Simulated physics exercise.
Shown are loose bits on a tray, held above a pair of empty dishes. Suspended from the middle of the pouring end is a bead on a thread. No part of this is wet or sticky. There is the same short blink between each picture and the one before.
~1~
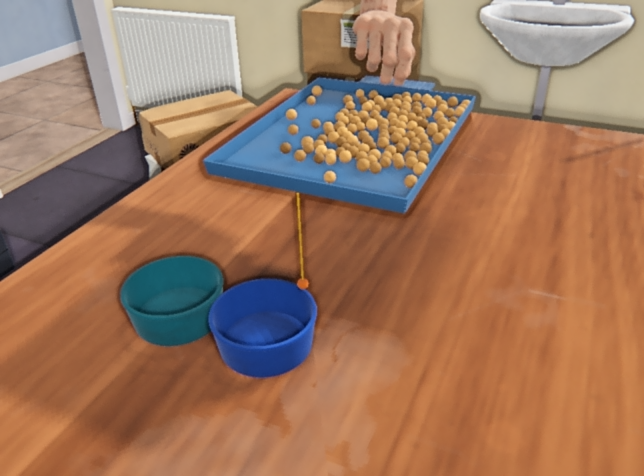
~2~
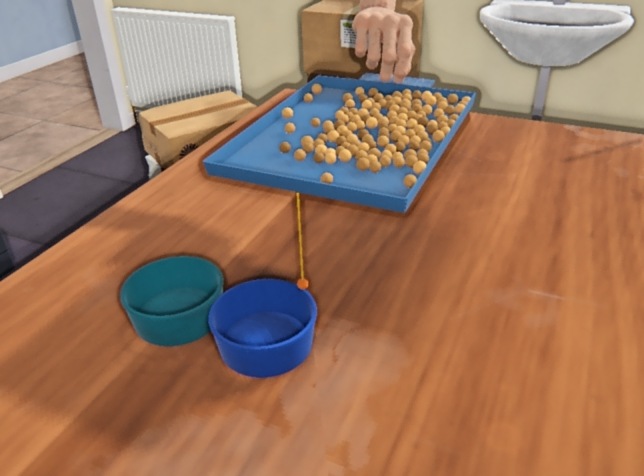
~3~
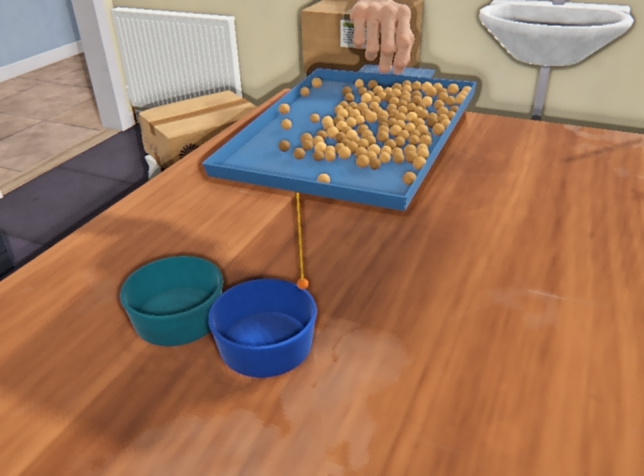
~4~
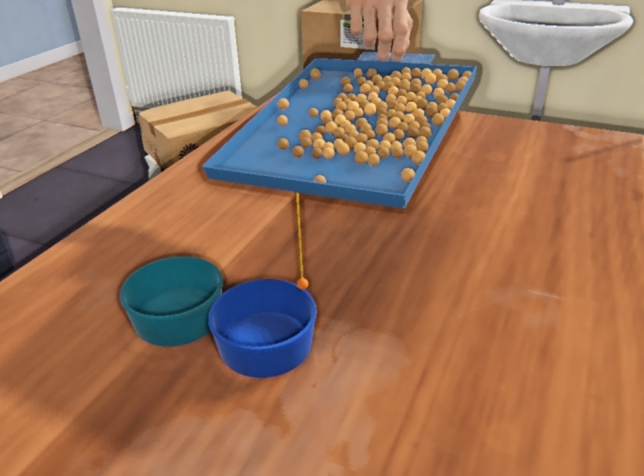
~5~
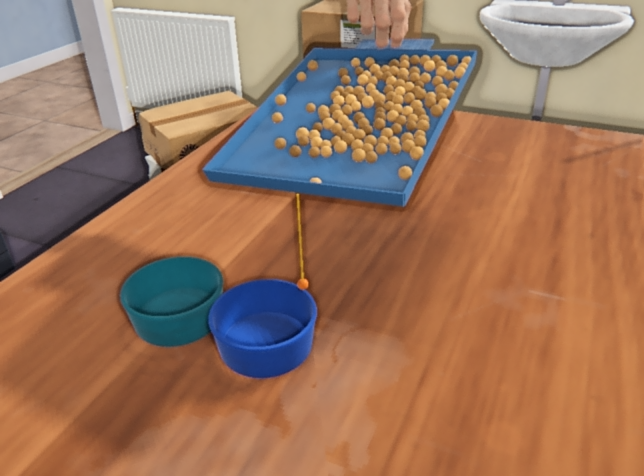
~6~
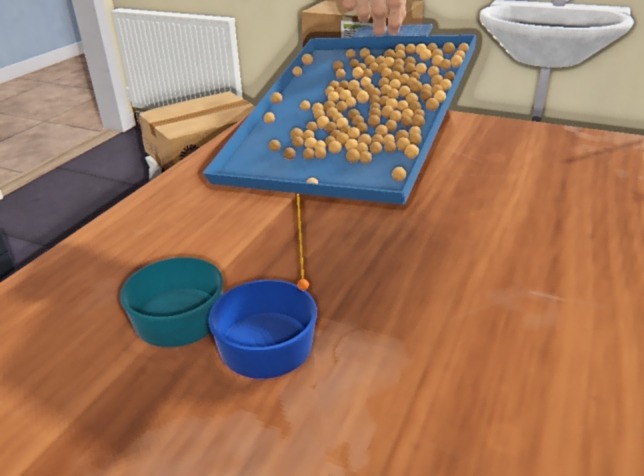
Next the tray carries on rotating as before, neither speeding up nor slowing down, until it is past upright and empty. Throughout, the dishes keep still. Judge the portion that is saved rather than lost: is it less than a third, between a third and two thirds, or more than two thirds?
The dishes end up with above two thirds of the load.
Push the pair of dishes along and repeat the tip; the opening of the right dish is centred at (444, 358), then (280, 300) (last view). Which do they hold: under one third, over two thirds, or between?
Try 1 - less than a third; try 2 - beyond two thirds.
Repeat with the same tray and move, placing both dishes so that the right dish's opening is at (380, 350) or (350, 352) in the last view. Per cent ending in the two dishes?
Trial 1: 20 percent; trial 2: 40 percent.
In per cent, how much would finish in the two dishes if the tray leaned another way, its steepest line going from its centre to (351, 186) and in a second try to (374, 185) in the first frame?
I'd say some 0 in a hundred at first, then 0 in a hundred.
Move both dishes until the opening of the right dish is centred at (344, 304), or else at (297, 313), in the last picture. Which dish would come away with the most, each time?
The one on the left side first, then the one on the left side.
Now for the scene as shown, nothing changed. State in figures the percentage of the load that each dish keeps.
Left about 40, right about 40 in a hundred.
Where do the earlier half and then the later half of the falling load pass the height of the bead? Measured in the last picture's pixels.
First roughly (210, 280), then roughly (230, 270).
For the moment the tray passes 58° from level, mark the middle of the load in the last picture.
I'd put the middle of the pieces at roughly (254, 161).
Soon after the last picture, tray tipped steeply; most on the tray; a small part in the right dish; a small part in the left dish; a small part in the air.
A little later, tray tipped right over; about a quarter on the tray; about a quarter in the right dish; about a third in the left dish; a small part outside both; about a quarter in the air.
Later still, tray tipped past a quarter turn; about a third in the right dish; about a third in the left dish; about a quarter outside both.
By the end, tray tipped past a quarter turn; about a third in the right dish; about a third in the left dish; about a quarter outside both.
